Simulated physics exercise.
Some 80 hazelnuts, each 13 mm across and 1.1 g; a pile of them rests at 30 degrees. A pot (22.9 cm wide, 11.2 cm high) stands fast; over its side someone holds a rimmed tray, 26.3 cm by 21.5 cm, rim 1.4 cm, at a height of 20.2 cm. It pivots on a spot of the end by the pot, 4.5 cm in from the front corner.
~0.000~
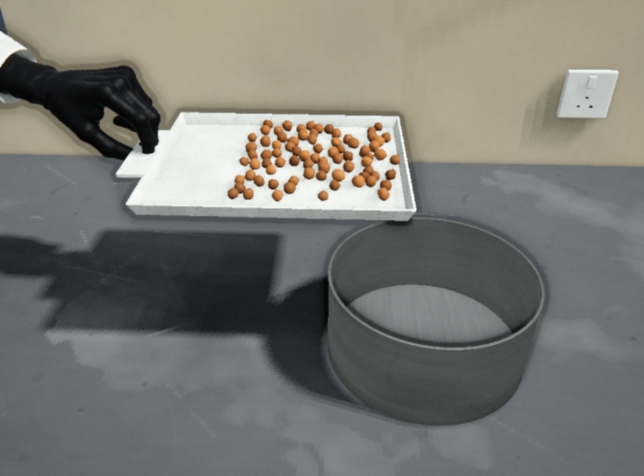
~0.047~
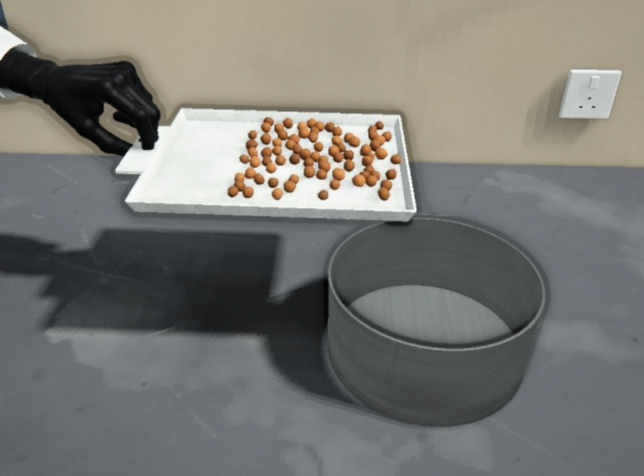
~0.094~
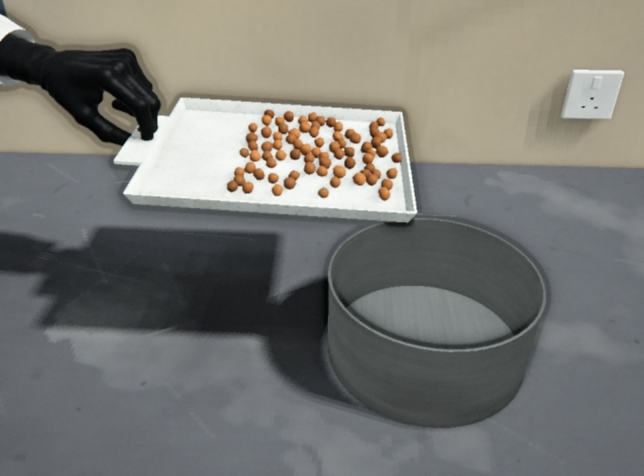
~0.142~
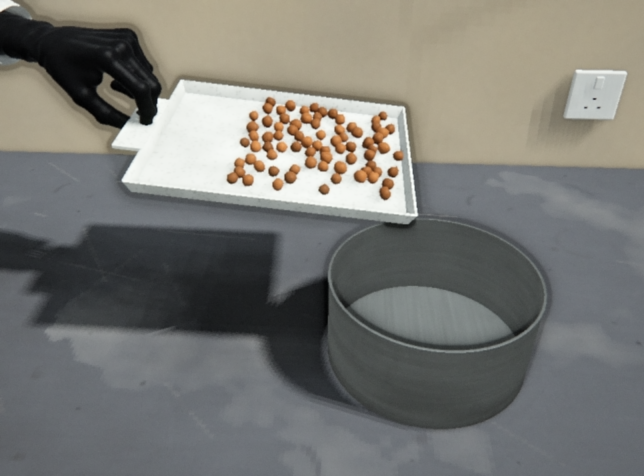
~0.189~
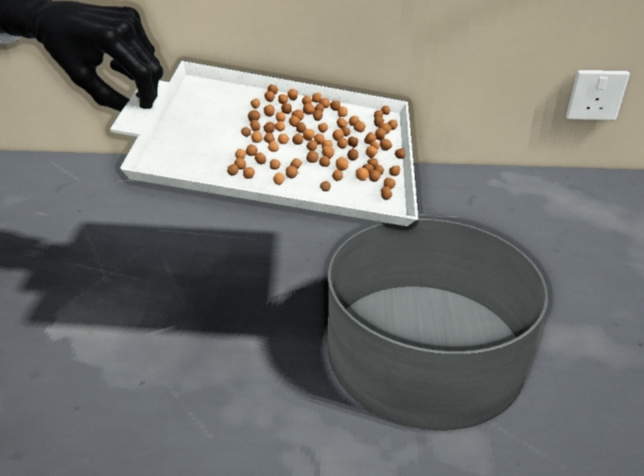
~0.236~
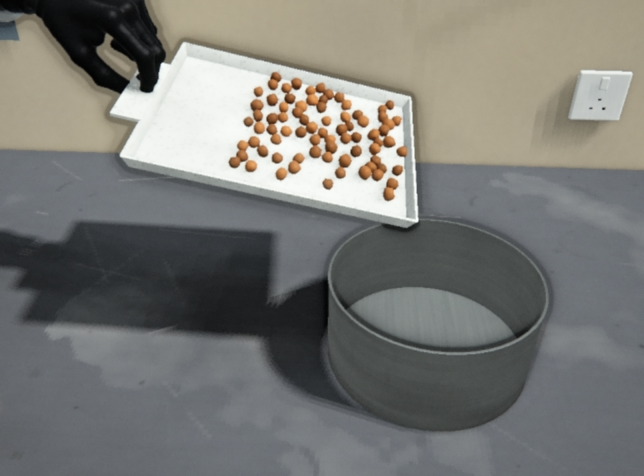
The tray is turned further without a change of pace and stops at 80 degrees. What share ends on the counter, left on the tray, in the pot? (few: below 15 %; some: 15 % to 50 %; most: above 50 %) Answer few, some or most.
Counter few, tray few, pot most.
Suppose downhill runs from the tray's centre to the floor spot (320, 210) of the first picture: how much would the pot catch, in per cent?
Some 90 per cent.
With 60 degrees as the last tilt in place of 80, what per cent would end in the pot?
In that case some 75 per cent.
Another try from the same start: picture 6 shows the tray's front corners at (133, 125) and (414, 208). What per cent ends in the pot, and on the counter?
Pot 55, counter 45.
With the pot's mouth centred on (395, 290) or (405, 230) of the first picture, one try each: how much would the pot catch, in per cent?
Some 100 and 20 per cent.
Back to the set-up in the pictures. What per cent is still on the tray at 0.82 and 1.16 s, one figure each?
About 80, 5.
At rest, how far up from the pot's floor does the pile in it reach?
About 2.0 cm.
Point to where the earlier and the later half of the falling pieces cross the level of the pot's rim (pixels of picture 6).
At about (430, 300), then at (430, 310).
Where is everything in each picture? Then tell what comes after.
In the first picture, tray tilt 0 degrees, front corners at (134, 201) and (409, 207); middle of the pieces at (315, 158); pot at (434, 274).
In the second picture, tray tilt 1 degrees, front corners at (133, 198) and (409, 208); middle of the pieces at (316, 157).
In the third picture, tray tilt 3 degrees, front corners at (132, 190) and (410, 209), lowest corner right front; middle of the pieces at (316, 153).
In the fourth picture, tray tilt 7 degrees, front corners at (130, 178) and (410, 211), lowest corner right front; middle of the pieces at (317, 146).
In the fifth picture, tray tilt 12 degrees, front corners at (129, 166) and (411, 214), lowest corner right front; middle of the pieces at (319, 139).
In the sixth picture, tray tilt 16 degrees, front corners at (129, 153) and (411, 216), lowest corner right front; middle of the pieces at (323, 133); pot at (436, 276). The tray's pace is about 90 degrees a second.
After 0.59 s, tilt 48 degrees; the tray holds 100 %, the pot 0 %.
After 0.82 s, tilt 68 degrees; the tray holds 80 %, the pot 10 %.
After 1.16 s, tilt 80 degrees; the tray holds 5 %, the pot 85 %.
At rest (2.3 s), counter 0 %, tray 0 %, pot 100 %.
